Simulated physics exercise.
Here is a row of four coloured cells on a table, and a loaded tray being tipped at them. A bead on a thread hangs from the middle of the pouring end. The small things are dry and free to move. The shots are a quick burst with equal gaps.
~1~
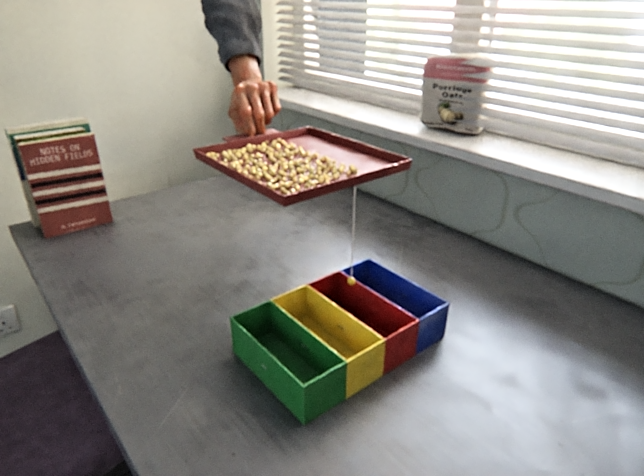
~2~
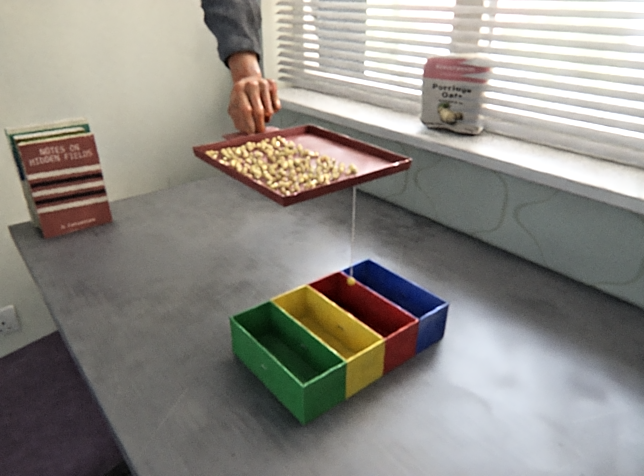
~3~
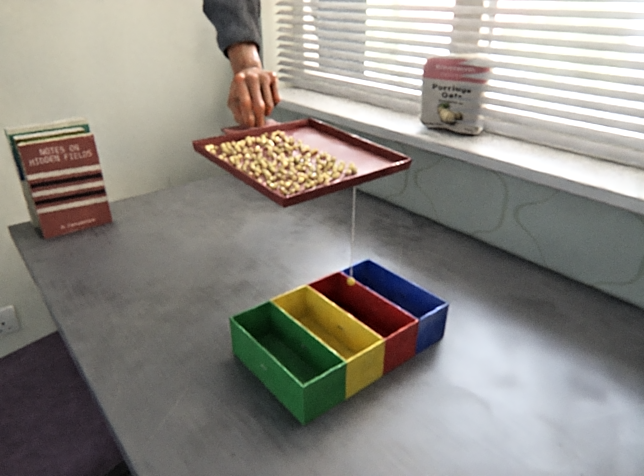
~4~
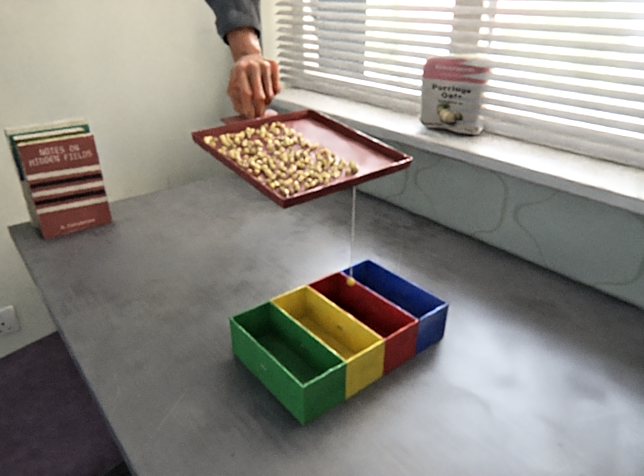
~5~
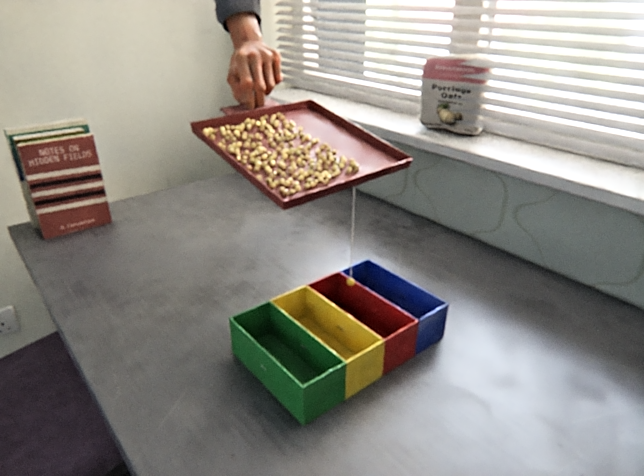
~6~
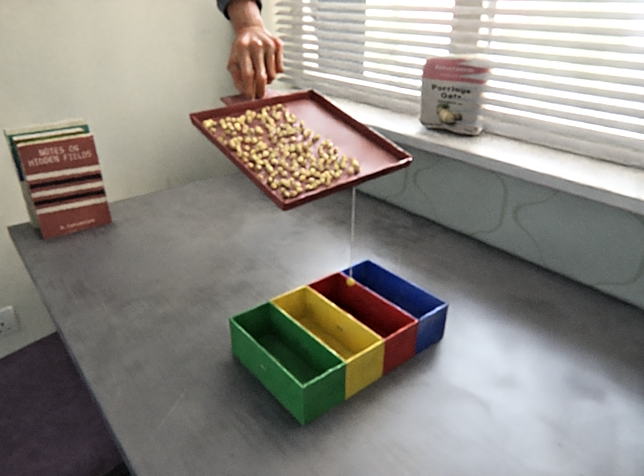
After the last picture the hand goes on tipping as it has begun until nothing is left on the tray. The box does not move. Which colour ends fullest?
The yellow cell gets the most.
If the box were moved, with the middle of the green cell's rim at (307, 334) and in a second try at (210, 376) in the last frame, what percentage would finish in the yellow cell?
First some 30, then 0 per cent.
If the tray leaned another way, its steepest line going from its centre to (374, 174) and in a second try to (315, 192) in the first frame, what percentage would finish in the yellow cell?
First some 0, then 50 per cent.
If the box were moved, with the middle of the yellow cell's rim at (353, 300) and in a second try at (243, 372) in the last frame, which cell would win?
At the first place green, at the second that blue cell.
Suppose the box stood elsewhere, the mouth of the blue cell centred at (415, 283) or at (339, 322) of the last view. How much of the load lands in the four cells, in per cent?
Near 100 % and 90 %.
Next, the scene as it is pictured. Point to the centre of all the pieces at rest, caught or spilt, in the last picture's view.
Around (331, 363).
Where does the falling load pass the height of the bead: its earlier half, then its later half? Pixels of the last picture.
At about (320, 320), then at (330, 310).
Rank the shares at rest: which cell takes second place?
In second place: Green.
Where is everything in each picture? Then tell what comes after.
The first picture shows corners of the pouring end (284, 195) and (410, 159), level; middle of the load (284, 165), soya beans; bead on its thread (351, 281); green cell (325, 389); yellow cell (365, 365); red cell (401, 344); blue cell (432, 325).
The second picture shows corners of the pouring end (284, 195) and (410, 159), level; middle of the load (284, 164).
The third picture shows corners of the pouring end (284, 197) and (410, 159), tipped barely, lowest at the left corner; middle of the load (284, 161).
The fourth picture shows corners of the pouring end (284, 198) and (411, 158), tipped a little, lowest at the left corner; middle of the load (284, 157).
The fifth picture shows corners of the pouring end (285, 200) and (411, 158), tipped a little, lowest at the left corner; middle of the load (284, 153).
The sixth picture shows corners of the pouring end (285, 202) and (411, 157), tipped clearly, lowest at the left corner; middle of the load (285, 150); green cell (324, 390); yellow cell (365, 366); red cell (400, 345); blue cell (432, 326).
Just after the last frame, tray tipped steeply; almost all on the tray; about a tenth in the yellow cell; just a few in the green cell; just a few falling or outside the box.
A moment on, tray tipped past a quarter turn; roughly a third on the tray; about a tenth in the yellow cell; about a tenth in the green cell; just a few in the red cell; roughly half falling or outside the box.
Further on, tray tipped past a quarter turn; roughly half in the yellow cell; roughly a quarter in the green cell; about a tenth in the red cell; just a few in the blue cell; just a few falling or outside the box.
When it is over, tray tipped past a quarter turn; roughly half in the yellow cell; roughly a quarter in the green cell; about a tenth in the red cell; just a few in the blue cell; just a few outside the box.
